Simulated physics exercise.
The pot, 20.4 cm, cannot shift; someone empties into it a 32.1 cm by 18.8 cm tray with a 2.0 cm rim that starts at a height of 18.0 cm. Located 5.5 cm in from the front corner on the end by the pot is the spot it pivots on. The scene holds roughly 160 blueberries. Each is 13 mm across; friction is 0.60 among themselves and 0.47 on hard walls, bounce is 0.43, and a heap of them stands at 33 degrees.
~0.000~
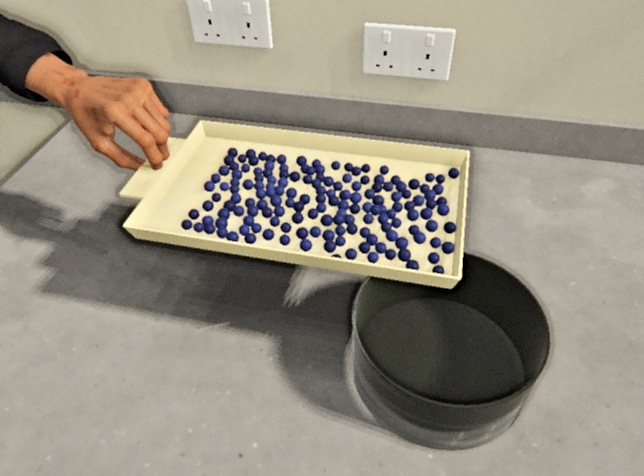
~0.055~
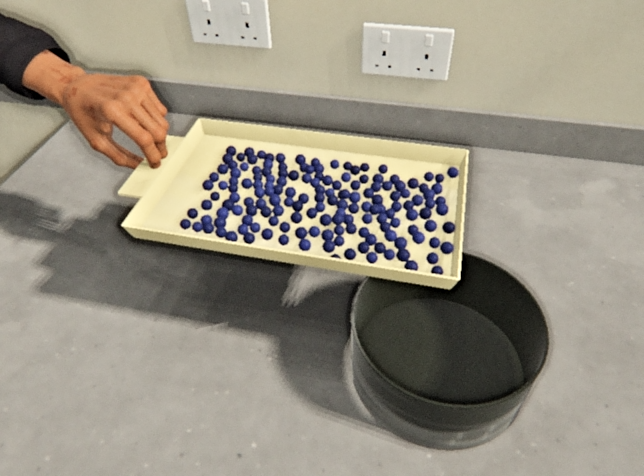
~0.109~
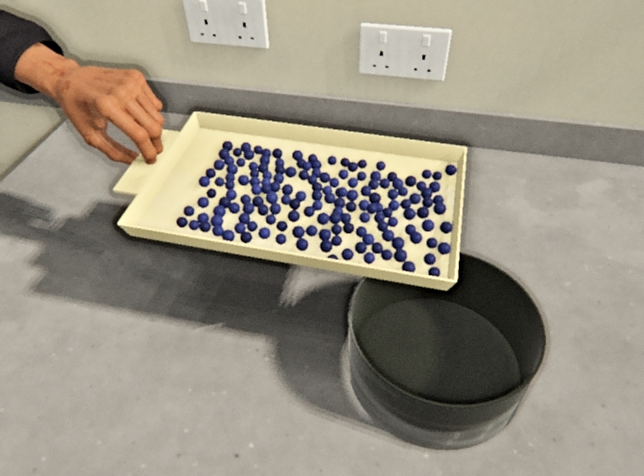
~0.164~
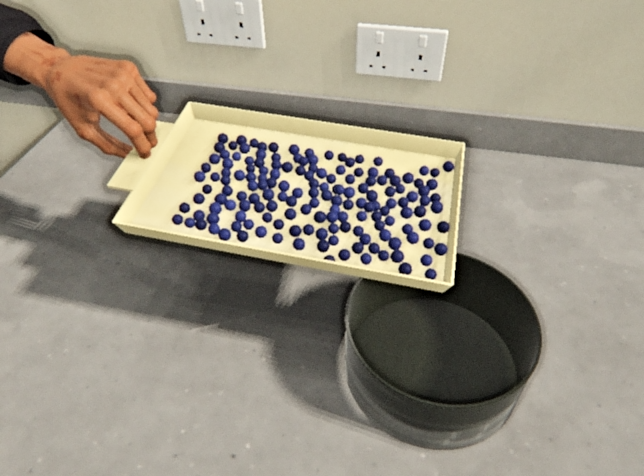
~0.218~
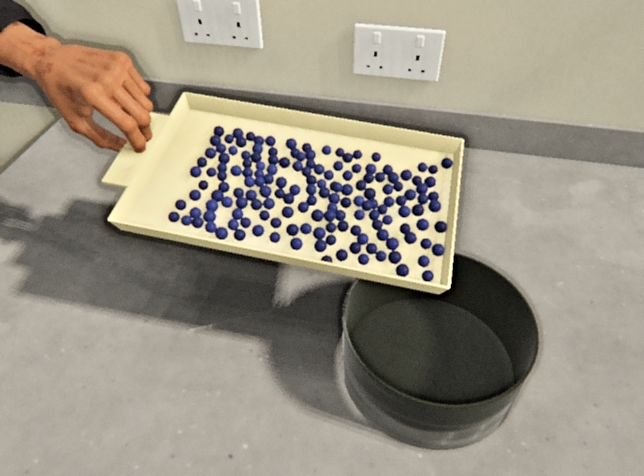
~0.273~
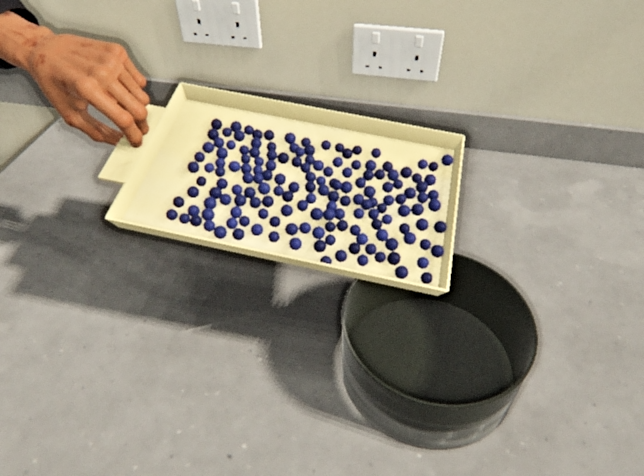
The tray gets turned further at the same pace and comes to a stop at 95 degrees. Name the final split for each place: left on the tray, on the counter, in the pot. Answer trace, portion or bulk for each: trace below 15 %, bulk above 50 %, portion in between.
Tray: Trace. Counter: Portion. Pot: Bulk.
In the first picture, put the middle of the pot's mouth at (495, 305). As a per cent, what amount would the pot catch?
It would come to around 30 percent.
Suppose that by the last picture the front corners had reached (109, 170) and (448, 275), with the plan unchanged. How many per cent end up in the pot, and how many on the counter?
Pot: 65, counter: 35.
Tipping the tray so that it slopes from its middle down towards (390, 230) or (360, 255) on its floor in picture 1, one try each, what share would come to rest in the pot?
That would be close to 85 per cent and then close to 85 per cent.
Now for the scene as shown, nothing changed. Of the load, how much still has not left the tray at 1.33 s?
Around 100 percent of it.
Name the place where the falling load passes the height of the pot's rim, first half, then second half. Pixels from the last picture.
Roughly (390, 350) to begin with, later roughly (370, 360).
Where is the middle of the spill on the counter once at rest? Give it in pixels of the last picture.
(317, 446), about.
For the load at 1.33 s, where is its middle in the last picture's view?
Around (329, 226).
Then, at 0.91 s, tilt 52 degrees; the tray holds 100 %, the pot 0 %.
After 1.33 s, tilt 77 degrees; the tray holds 100 %, the pot 0 %.
Then, at 1.84 s, tilt 95 degrees; the tray holds 5 %, the pot 50 %.
At rest (2.6 s), tray 0 %, counter 40 %, pot 60 %.
